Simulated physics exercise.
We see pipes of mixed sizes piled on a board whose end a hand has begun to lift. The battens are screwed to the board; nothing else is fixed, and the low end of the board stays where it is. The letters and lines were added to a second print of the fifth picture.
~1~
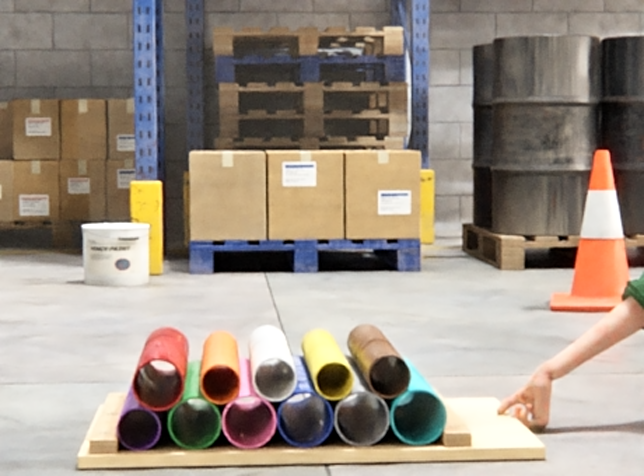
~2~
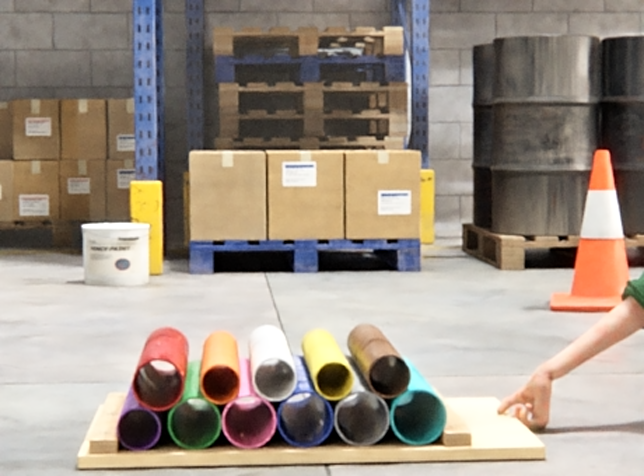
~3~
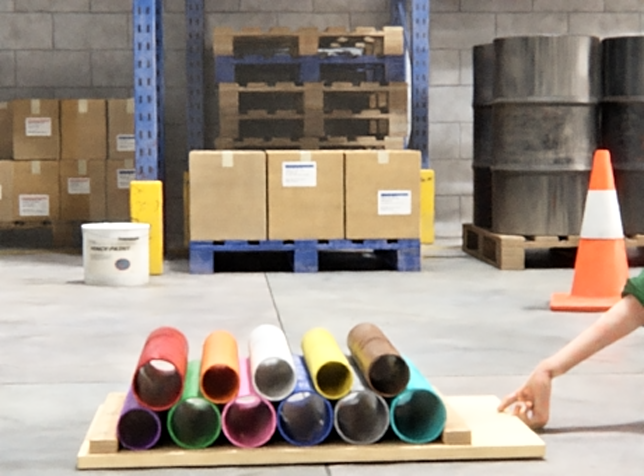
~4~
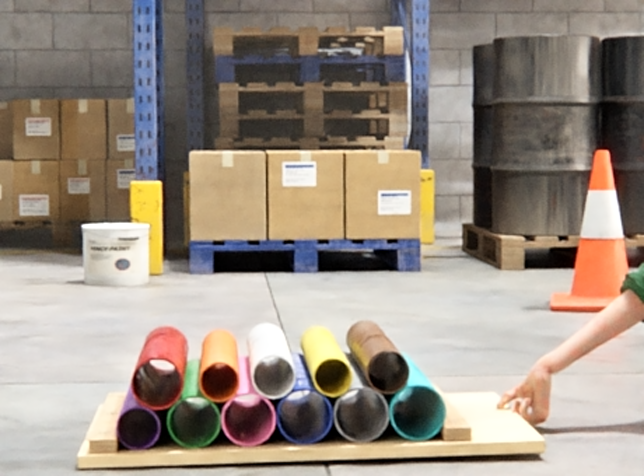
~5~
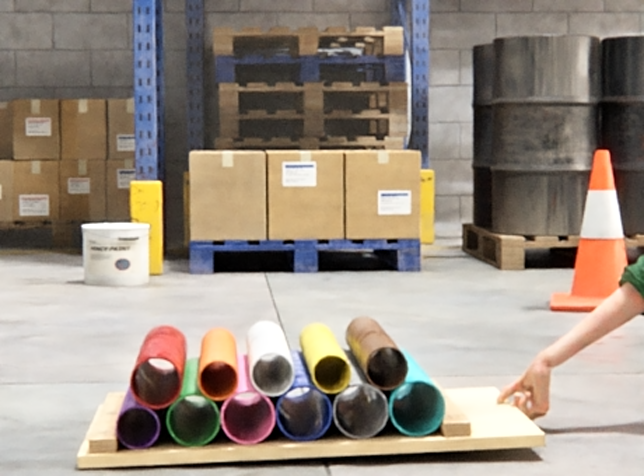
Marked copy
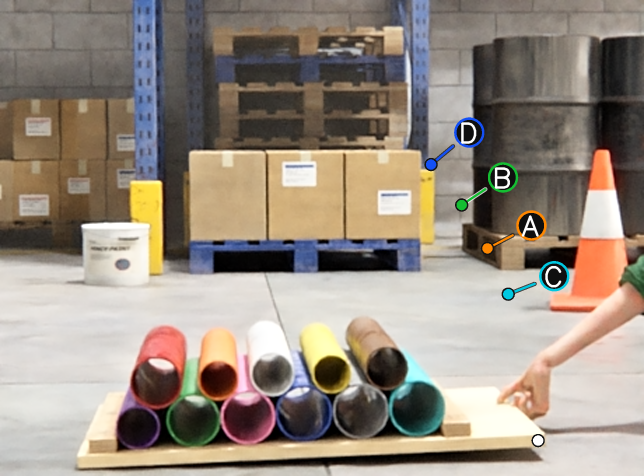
In a warehouse, a hand slightly raises the right end of a board holding colourful pipes.
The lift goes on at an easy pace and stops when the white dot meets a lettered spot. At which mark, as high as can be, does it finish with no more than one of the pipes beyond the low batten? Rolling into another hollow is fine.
Stop at A.
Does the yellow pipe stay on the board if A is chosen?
Yes, with A.
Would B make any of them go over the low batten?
Yes, at B.
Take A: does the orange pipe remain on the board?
Yes.
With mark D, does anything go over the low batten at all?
Yes, at D.
On the marked copy, A at (488, 248); B at (461, 205); C at (508, 294); D at (431, 164); the white dot at (538, 440).
Taking A. A third of the way, board at 16°.
Two thirds of the way, board at 27°.
When it is over, board at 27°, one over the low batten (red).
As for the rest, B five over the low batten; C one over the low batten (red); D eleven over the low batten.
